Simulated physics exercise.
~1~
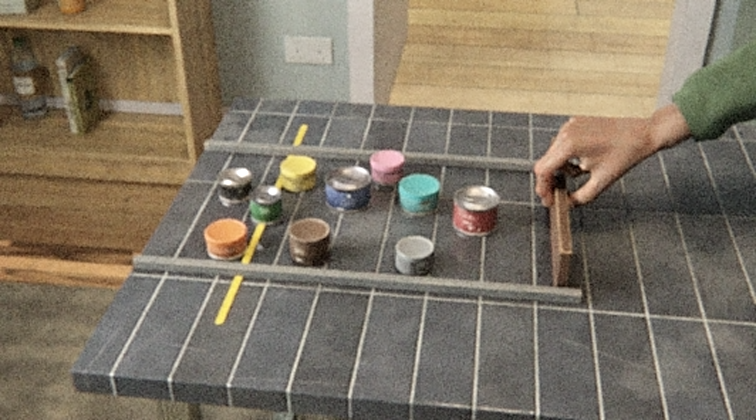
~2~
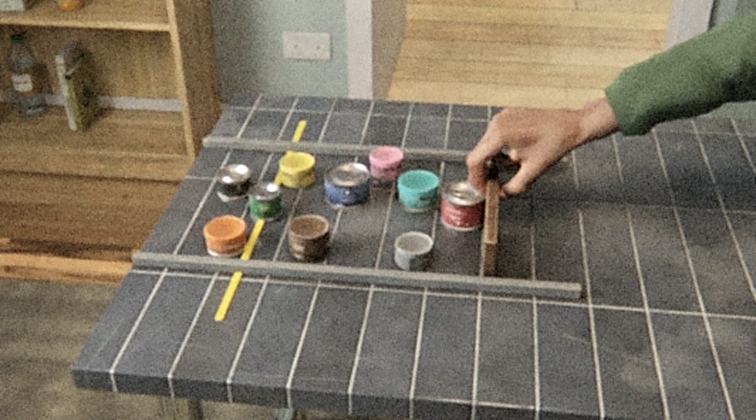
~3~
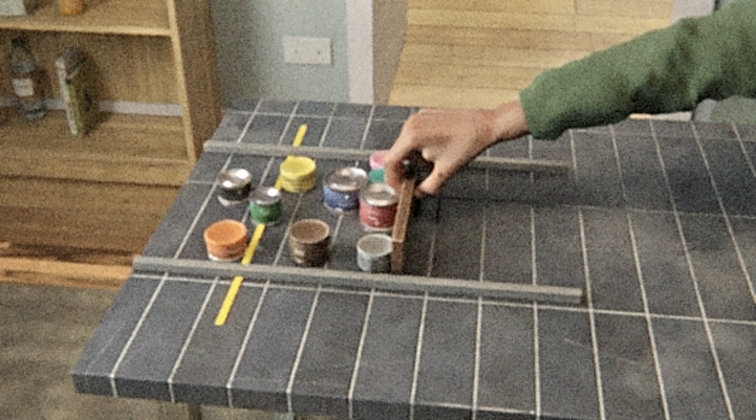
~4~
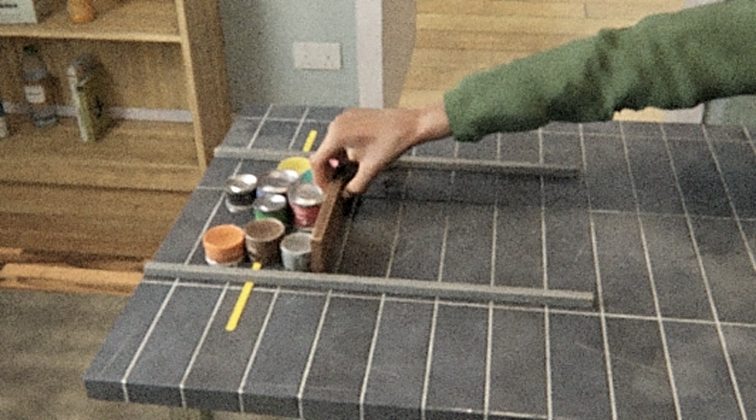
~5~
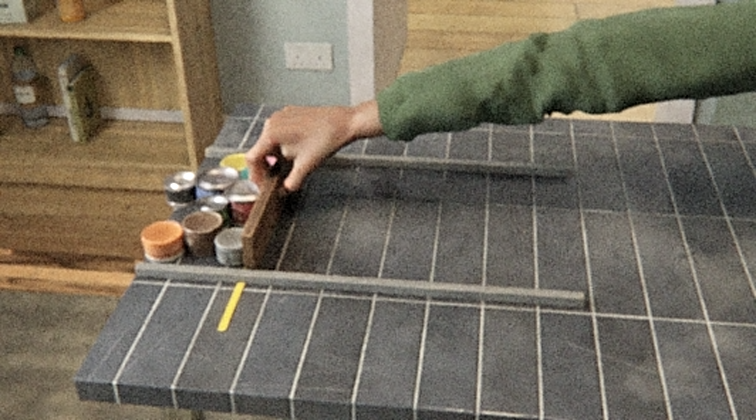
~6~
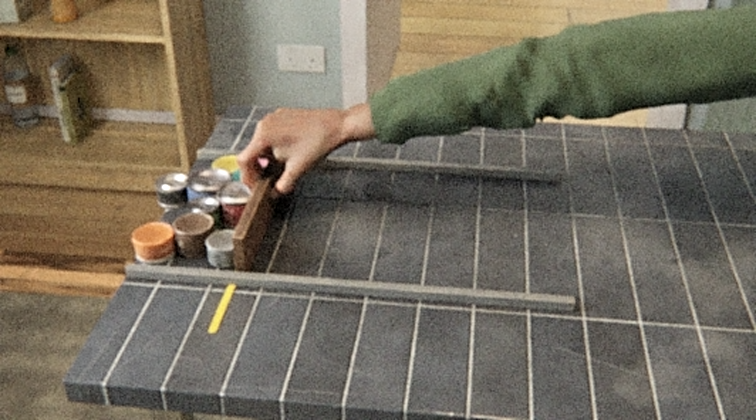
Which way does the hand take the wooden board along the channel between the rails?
The hand takes the board to the left, sweeping the small pots along ahead of it.
A wooden board, held upright by a hand in a green sleeve, slid left between two grey rails on a dark tiled table, gathering scattered little paint pots into a tight cluster until it stopped near the yellow tape, with none dropping off.
